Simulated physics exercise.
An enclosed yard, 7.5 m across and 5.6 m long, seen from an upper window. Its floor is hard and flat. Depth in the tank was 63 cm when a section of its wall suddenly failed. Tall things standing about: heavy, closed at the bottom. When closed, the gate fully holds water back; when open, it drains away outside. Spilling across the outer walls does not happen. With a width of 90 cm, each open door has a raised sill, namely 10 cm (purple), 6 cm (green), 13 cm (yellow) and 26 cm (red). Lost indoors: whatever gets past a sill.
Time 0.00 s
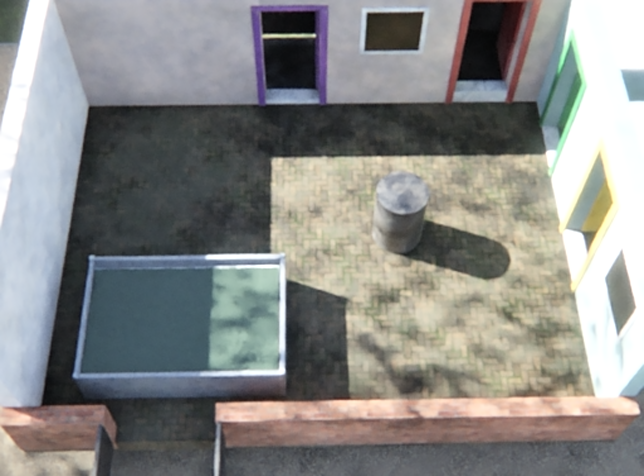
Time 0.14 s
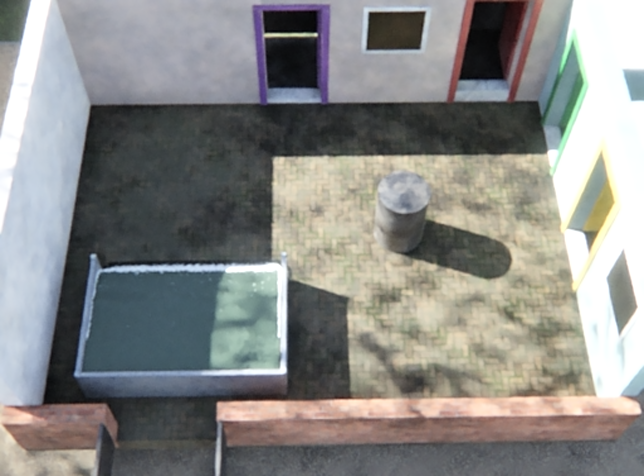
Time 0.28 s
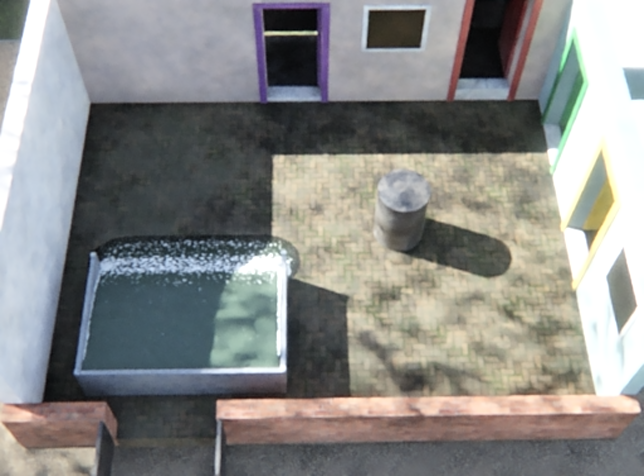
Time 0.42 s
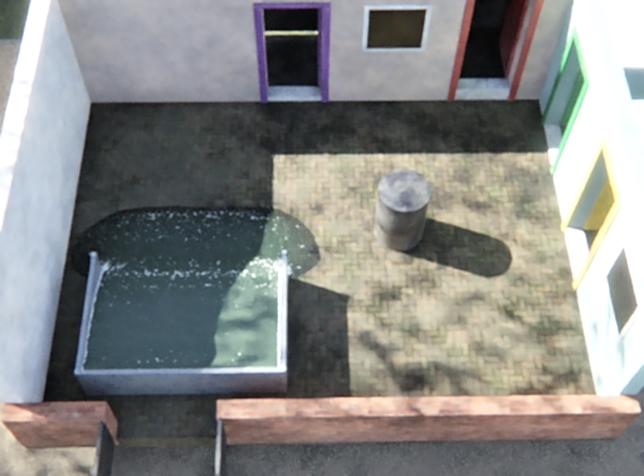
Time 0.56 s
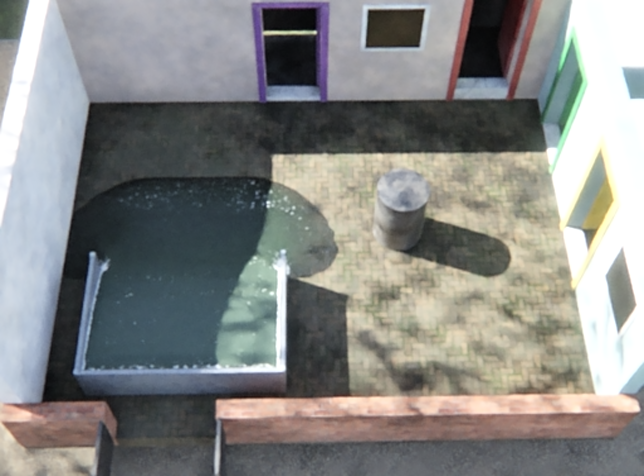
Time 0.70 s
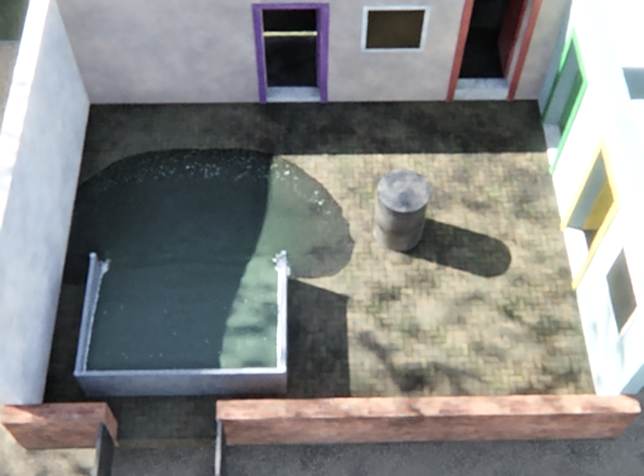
At first, a rectangular tank of still, greenish water sits at the lower left of a walled, paved yard, near a gray cylinder. The tank's far side gives way and water pours out in a foaming band, then spreads as a dark, rounded sheet across the floor toward the back wall.
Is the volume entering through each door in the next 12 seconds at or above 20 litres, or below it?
Purple door: At or above, green door: At or above, yellow door: Below, red door: Below.
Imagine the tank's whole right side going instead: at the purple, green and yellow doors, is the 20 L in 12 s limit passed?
Then purple would come out on the low side, green on the high side and yellow on the high side.
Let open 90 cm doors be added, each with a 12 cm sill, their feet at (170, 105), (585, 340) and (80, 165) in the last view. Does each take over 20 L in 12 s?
First doorway gets there, second falls short, third gets there.
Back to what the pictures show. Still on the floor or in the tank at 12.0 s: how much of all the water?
It comes to near 86 per cent.
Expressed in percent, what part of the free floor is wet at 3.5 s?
I'd guess around 50 %.
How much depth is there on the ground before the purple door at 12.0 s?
About 5.5 cm.
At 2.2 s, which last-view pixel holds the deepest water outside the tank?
Look around (91, 104).
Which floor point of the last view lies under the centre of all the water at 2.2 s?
About (199, 200).
After 1.4 s water covers 40 % of the floor and is deepest (37 cm) near (198, 103); purple door 7 cm at the sill, 2 L in, green door not reached, yellow door not reached, red door not reached.
After 2.2 s water covers 45 % of the floor and is deepest (46 cm) near (91, 104); purple door 25 cm at the sill, 50 L in, green door not reached, yellow door not reached, red door not reached.
After 3.5 s water covers 50 % of the floor and is deepest (23 cm) near (91, 104); purple door 18 cm at the sill, 116 L in, green door not reached, yellow door not reached, red door 8 cm at the sill, 0 L in.
After 7.0 s water covers 85 % of the floor and is deepest (15 cm) near (544, 177); purple door 6 cm at the sill, 139 L in, green door 15 cm at the sill, 121 L in, yellow door 10 cm at the sill, 0 L in, red door 10 cm at the sill, 0 L in.
After 12.0 s water covers 95 % of the floor and is deepest (10 cm) near (296, 419); purple door 6 cm at the sill, 139 L in, green door 5 cm at the sill, 177 L in, yellow door 4 cm at the sill, 0 L in, red door 5 cm at the sill, 0 L in.
